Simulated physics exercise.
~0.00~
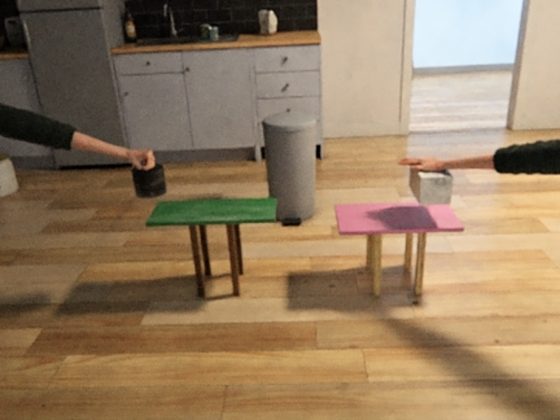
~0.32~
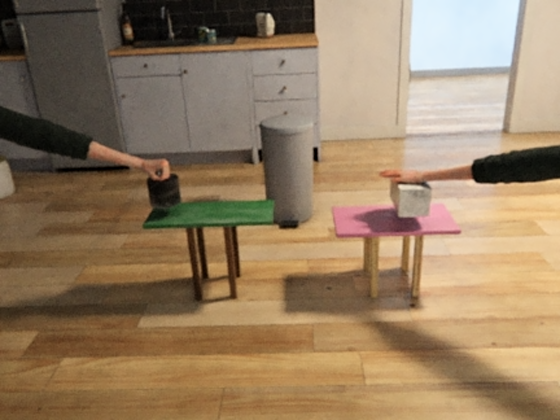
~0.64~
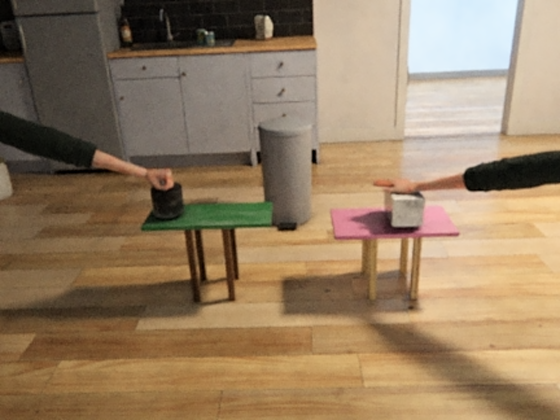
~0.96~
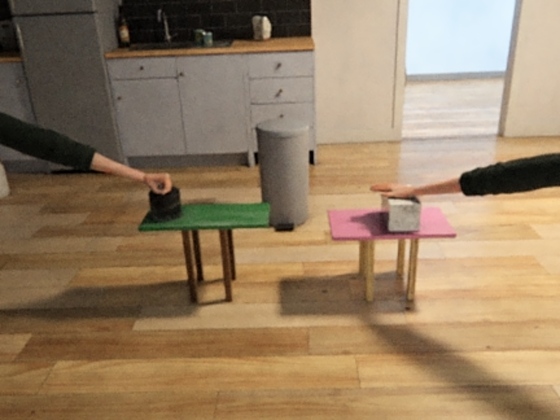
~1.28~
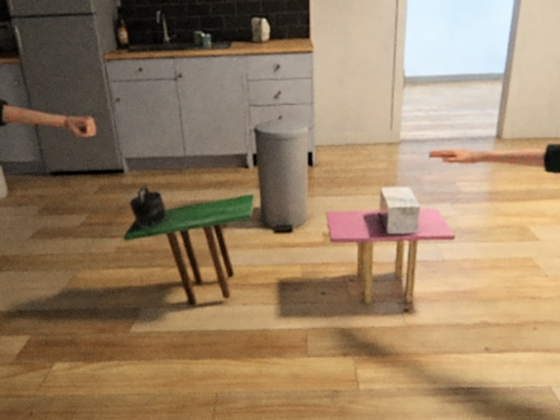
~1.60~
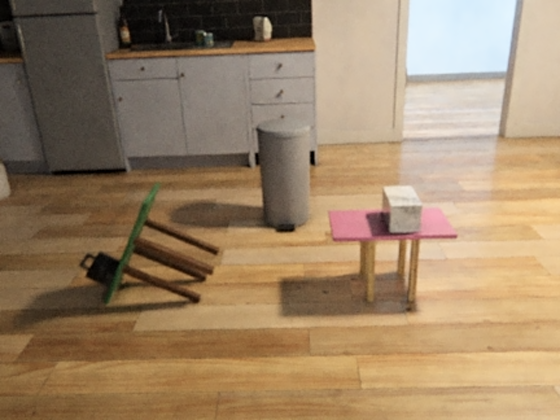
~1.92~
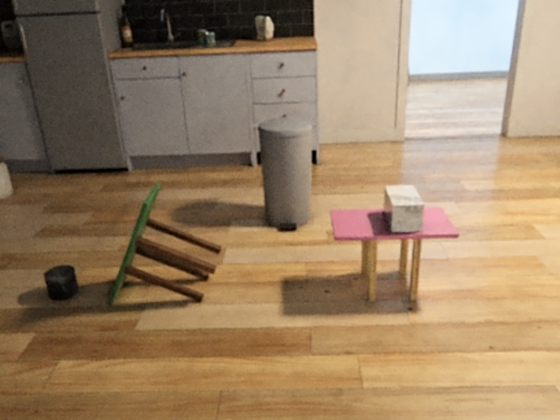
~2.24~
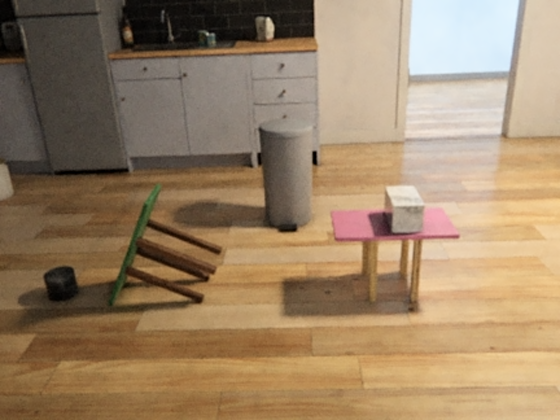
The clip opens on a wooden floor in a kitchen, where a green small table stands at left and a pink plant stand at right. Two hands reach in from opposite sides, one holding a dark round object and the other a pale block. They lower the objects onto the tops, the dark one near the green table's left end. Once the hands let go and draw back, the green table tips to the left, and the dark object drops to the floor. Finally the green table lies on its side with the dark object beyond it, while the pink stand remains upright with the block on top.
